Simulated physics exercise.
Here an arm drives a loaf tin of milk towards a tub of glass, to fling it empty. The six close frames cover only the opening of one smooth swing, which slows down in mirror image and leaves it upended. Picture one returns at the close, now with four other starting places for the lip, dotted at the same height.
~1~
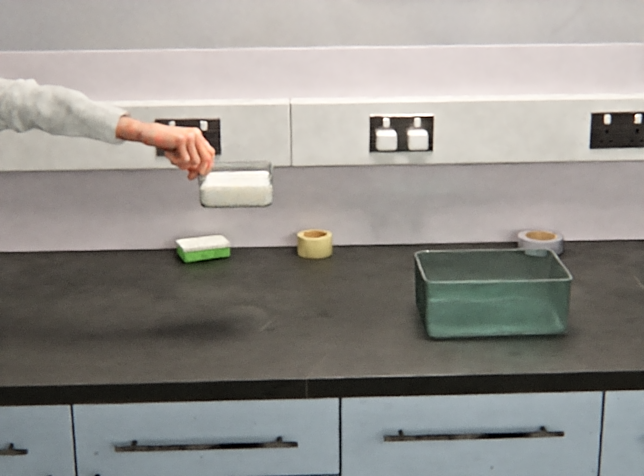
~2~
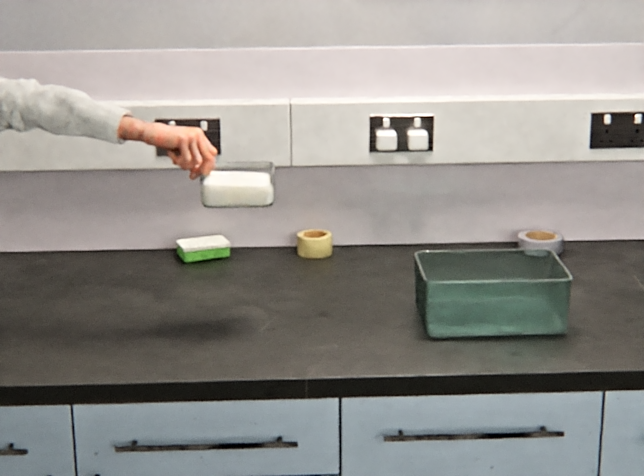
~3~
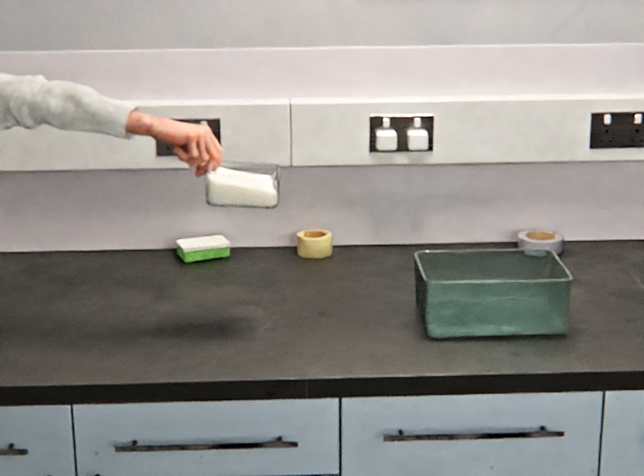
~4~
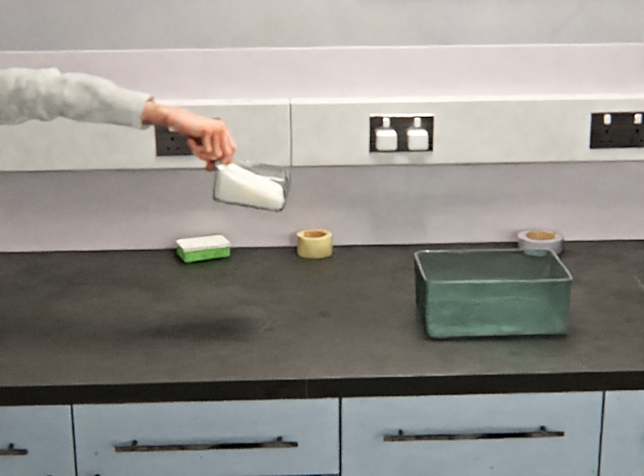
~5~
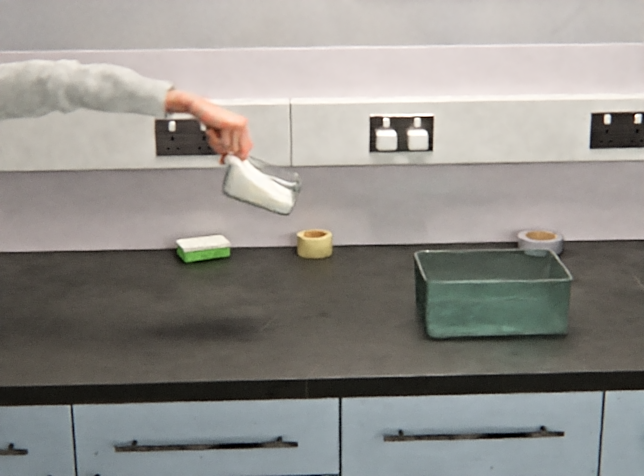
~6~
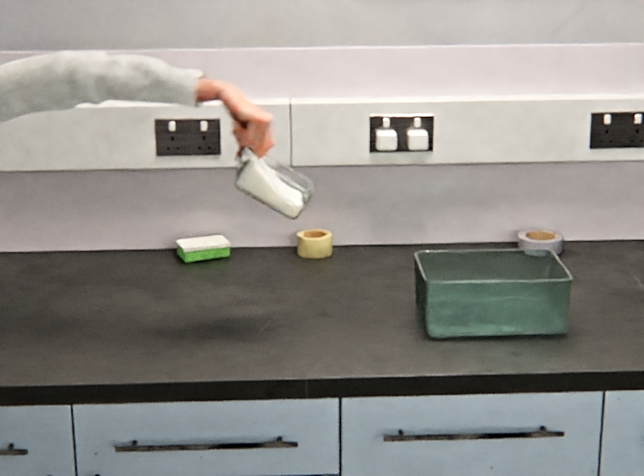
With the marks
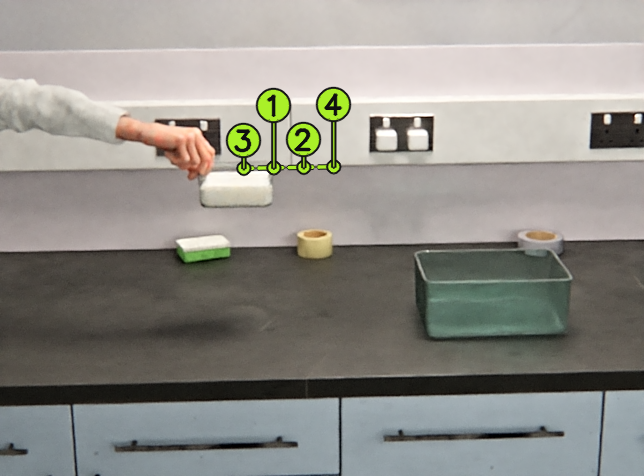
A hand in a grey sleeve held a clear container of white milk above a dark counter, then edged it right and tilted it steadily down towards a greenish glass tub, which stayed still.
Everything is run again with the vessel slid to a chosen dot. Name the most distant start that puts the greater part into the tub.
3 is the one.
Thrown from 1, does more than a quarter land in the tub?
Yes.
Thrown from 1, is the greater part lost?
No.
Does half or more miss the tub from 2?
No.
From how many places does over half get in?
All four.
In lime, 1 at (273, 167); 2 at (303, 167); 3 at (243, 168); 4 at (333, 166).
If 1 is chosen, about 70 % lands in the tub, 17 % falls short and 13 % goes beside or beyond.
If 2 is chosen, about 73 % lands in the tub, 11 % falls short and 16 % goes beside or beyond.
If 3 is chosen, about 66 % lands in the tub, 29 % falls short and 5 % goes beside or beyond.
If 4 is chosen, about 91 % lands in the tub, 6 % falls short and 3 % goes beside or beyond.
